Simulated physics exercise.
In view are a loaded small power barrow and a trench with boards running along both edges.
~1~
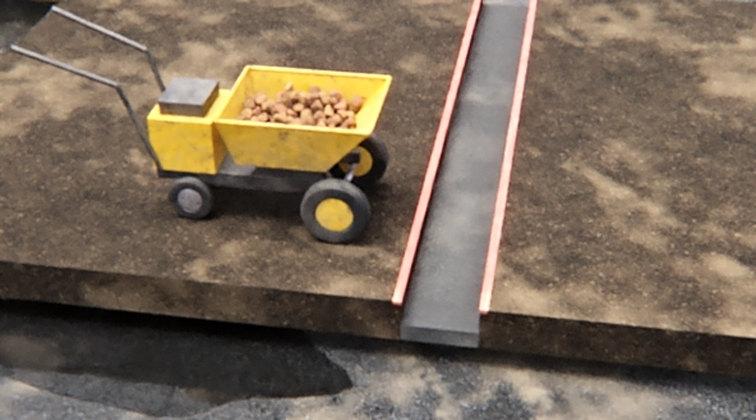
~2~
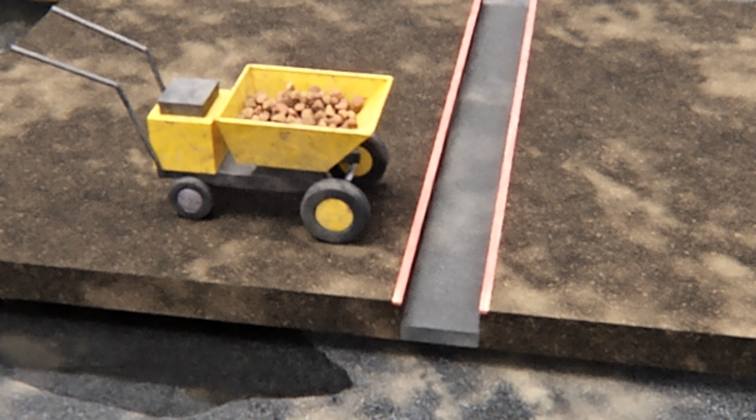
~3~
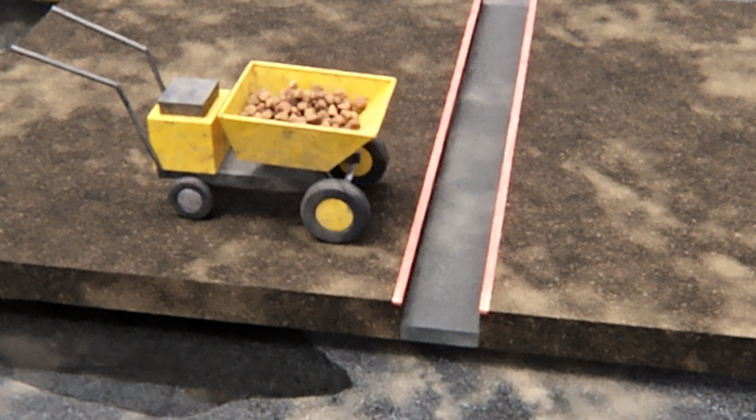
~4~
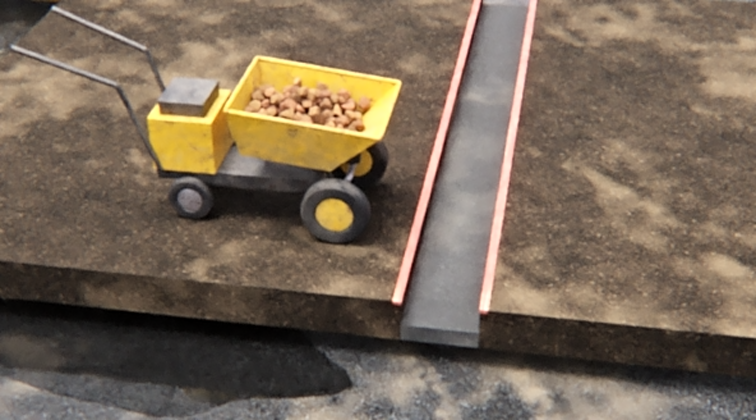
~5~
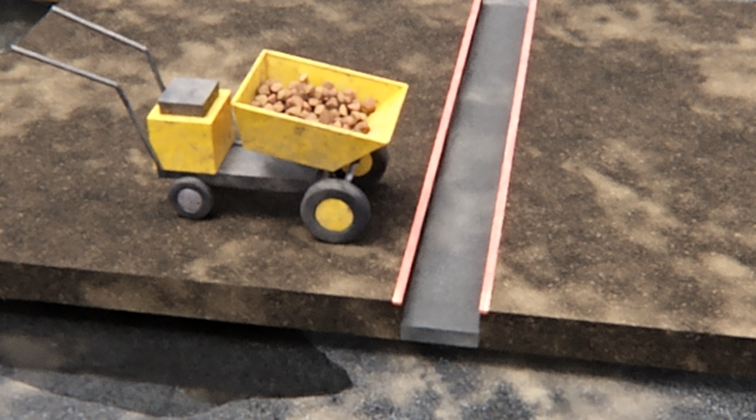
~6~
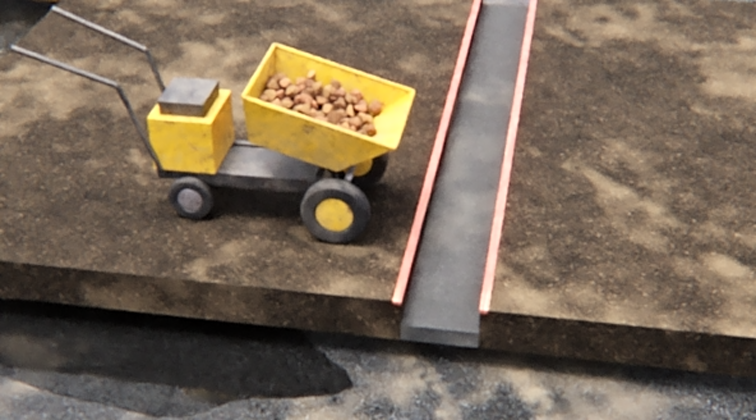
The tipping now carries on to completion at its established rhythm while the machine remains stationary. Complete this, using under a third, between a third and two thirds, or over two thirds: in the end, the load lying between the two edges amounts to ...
The load between the two edges amounts to over two thirds of it.
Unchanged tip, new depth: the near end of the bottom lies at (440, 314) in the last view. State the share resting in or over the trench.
About 60 percent.
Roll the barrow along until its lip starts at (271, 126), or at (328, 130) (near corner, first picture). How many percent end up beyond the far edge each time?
Roughly 0 and 0 %.
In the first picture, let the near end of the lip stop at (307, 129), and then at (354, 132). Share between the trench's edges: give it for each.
Result: 70 in a hundred, then 100 in a hundred.
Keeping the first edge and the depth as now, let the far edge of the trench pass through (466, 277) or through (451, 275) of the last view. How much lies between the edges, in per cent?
In order: Near 50, then 30 percent.
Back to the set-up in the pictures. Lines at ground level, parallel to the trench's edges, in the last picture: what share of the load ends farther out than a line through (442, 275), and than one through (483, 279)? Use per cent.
Around 70 per cent for the first, around 20 per cent for the second.
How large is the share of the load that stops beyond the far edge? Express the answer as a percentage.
Roughly 15 percent.
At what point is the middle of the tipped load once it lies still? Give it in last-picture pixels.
Somewhere around (471, 230) in the last picture.
Shortly afterwards, skip tipped steeply; the whole lot in the skip.
Next, skip tipped right over; the bulk in the skip; a little in or heaped over the trench; only a few beyond it; only a few falling.
Some moments later, skip tipped right over; a little in the skip; the bulk in or heaped over the trench; a little beyond it.
In the end, skip tipped right over; the bulk in or heaped over the trench; a little beyond it.
